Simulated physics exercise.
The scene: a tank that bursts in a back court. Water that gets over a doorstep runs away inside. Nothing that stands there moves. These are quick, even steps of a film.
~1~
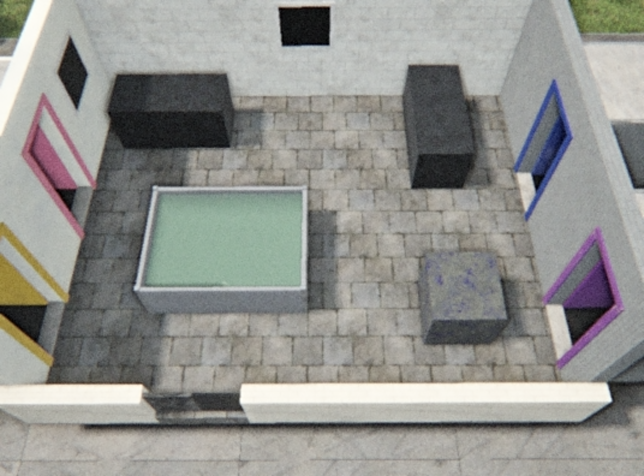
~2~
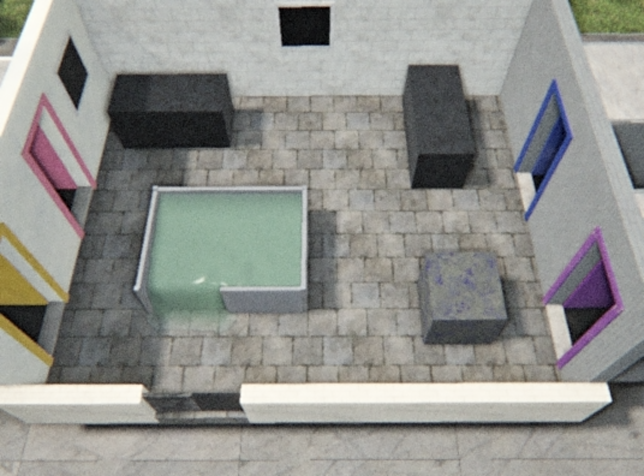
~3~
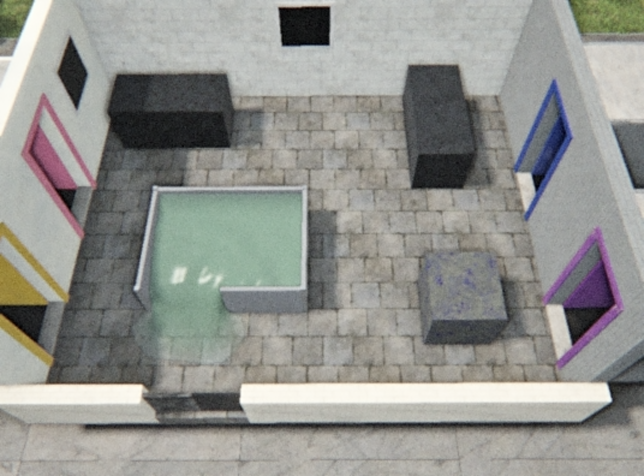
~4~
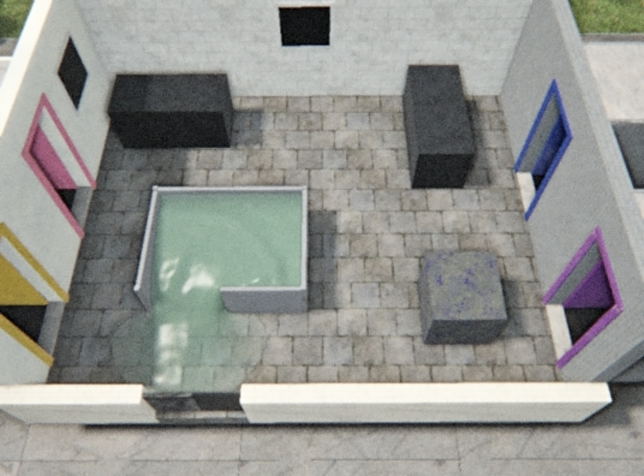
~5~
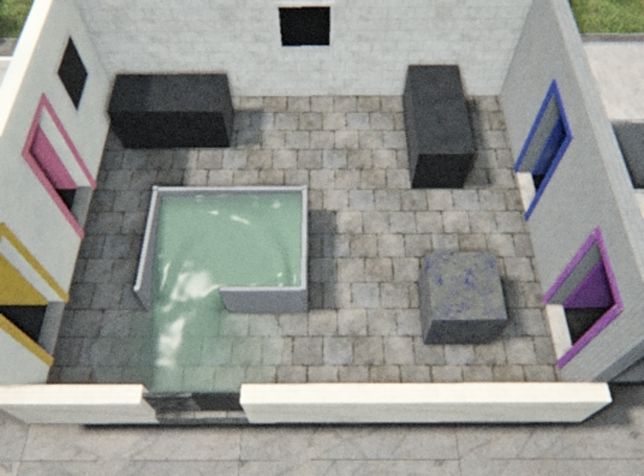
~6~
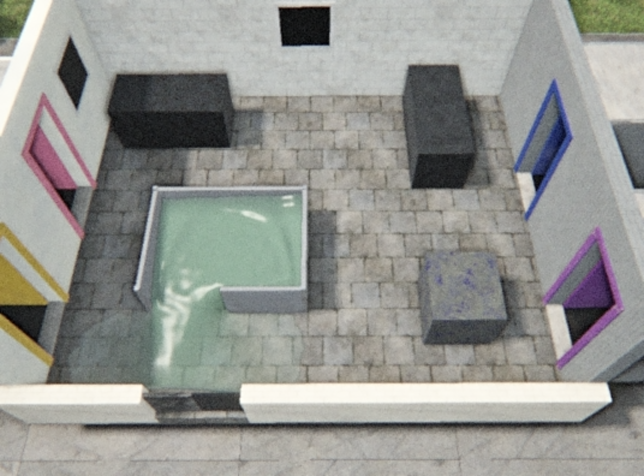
A tank of green water stood whole and still in a paved courtyard, then its front left side opened and water poured out, spreading across the paving to the low front wall.
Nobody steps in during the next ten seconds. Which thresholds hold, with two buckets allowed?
One by one: The yellow door floods; the blue door floods; the purple door floods; the pink door holds within the limit.
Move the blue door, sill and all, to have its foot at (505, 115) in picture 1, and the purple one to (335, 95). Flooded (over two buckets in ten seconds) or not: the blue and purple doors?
Then: The blue door lets more in, the purple door lets less in.
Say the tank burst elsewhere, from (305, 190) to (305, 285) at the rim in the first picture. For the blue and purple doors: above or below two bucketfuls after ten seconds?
One by one: The blue one goes over; the purple one lets more in.
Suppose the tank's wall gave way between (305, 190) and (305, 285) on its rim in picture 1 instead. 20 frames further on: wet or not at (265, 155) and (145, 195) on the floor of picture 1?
In that order: No water, no water.
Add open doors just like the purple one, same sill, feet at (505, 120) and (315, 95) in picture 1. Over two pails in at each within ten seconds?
In that order: Takes less, is under.
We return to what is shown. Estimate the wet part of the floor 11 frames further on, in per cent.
About 35 per cent.
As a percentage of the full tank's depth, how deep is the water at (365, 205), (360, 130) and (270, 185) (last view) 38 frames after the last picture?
About 6, 4 and 4 per cent.
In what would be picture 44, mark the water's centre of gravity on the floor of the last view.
Roughly at (257, 266).
A moment on, water covers 15 % of the floor; the yellow door wet at the sill, nothing in, the blue door not reached, the purple door not reached, the pink door not reached.
Next, water covers 35 % of the floor; the yellow door over two buckets in, the blue door not reached, the purple door not reached, the pink door wet at the sill, nothing in.
Then, water covers 55 % of the floor; the yellow door far over two buckets in, the blue door not reached, the purple door over two buckets in, the pink door wet at the sill, nothing in.
Later, water covers 85 % of the floor; the yellow door far over two buckets in, the blue door under two buckets in, the purple door far over two buckets in, the pink door wet at the sill, nothing in.
In the end, water covers 100 % of the floor; the yellow door far over two buckets in, the blue door over two buckets in, the purple door far over two buckets in, the pink door wet at the sill, nothing in.
